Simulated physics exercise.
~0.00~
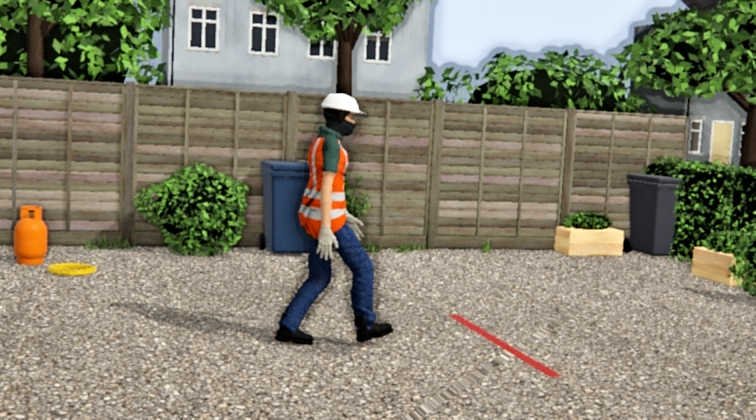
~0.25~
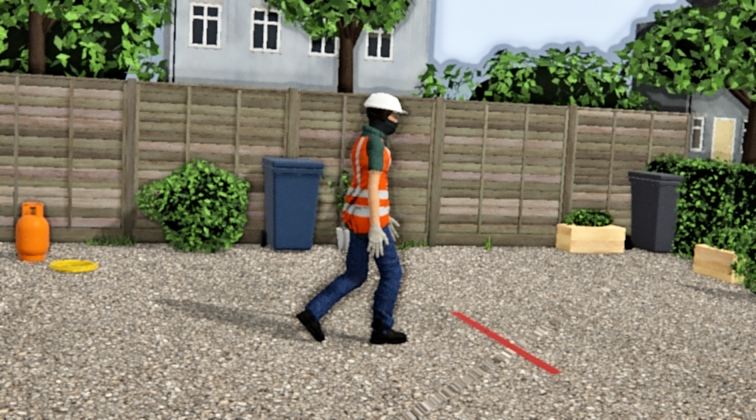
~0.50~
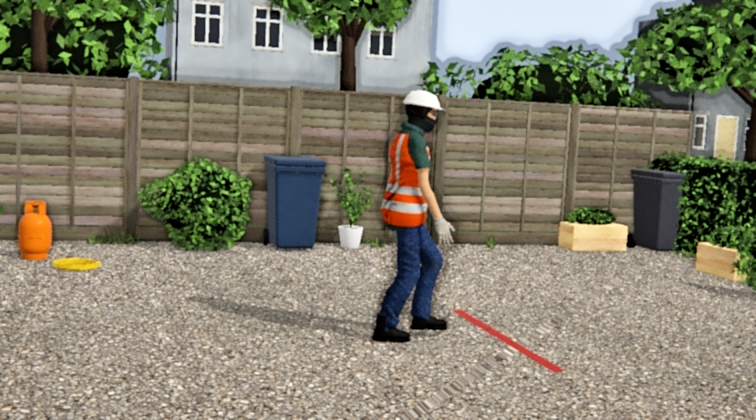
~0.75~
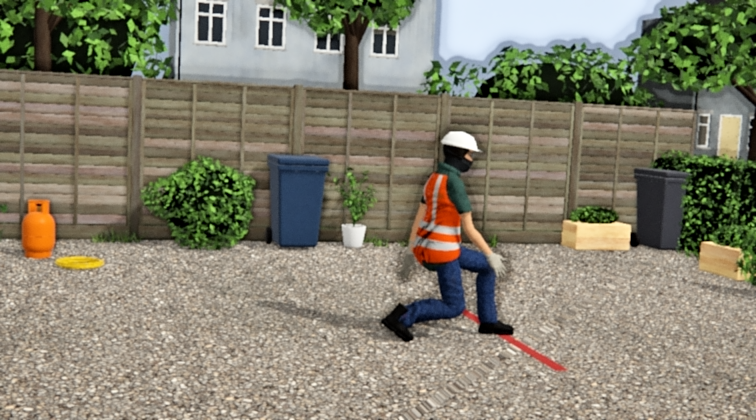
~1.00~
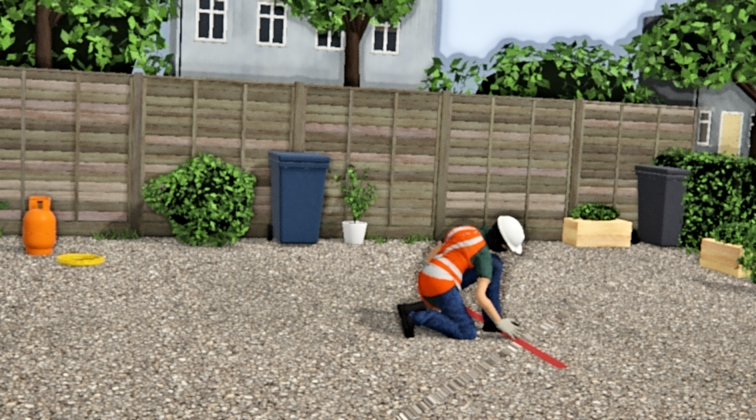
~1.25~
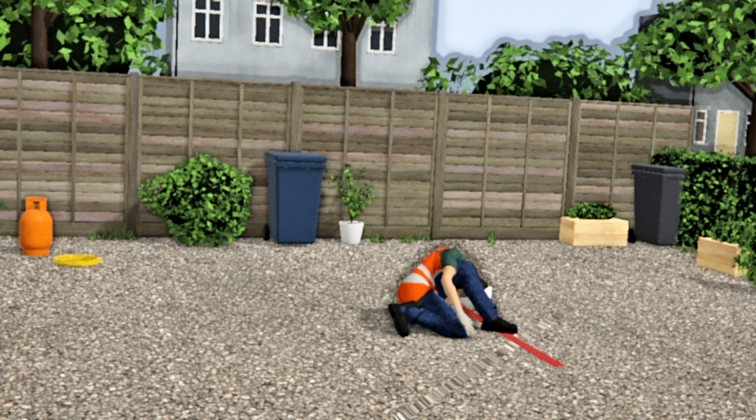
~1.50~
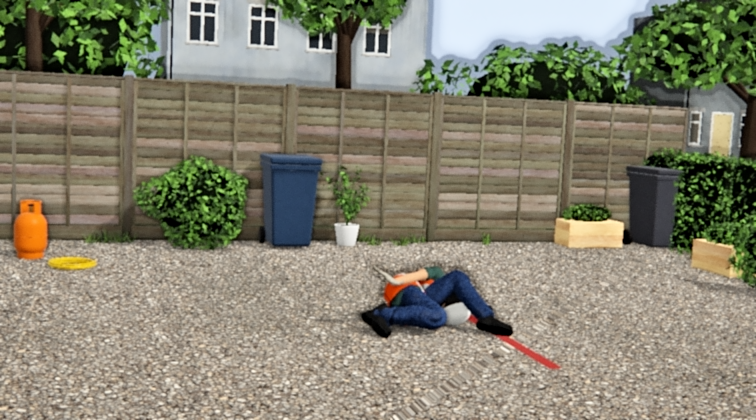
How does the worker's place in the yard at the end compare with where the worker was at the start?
At the start the worker is upright in front of the fence near the blue bin, to the left of the red tape. By the end the worker is farther right and low on the gravel, lying at the near end of the tape.
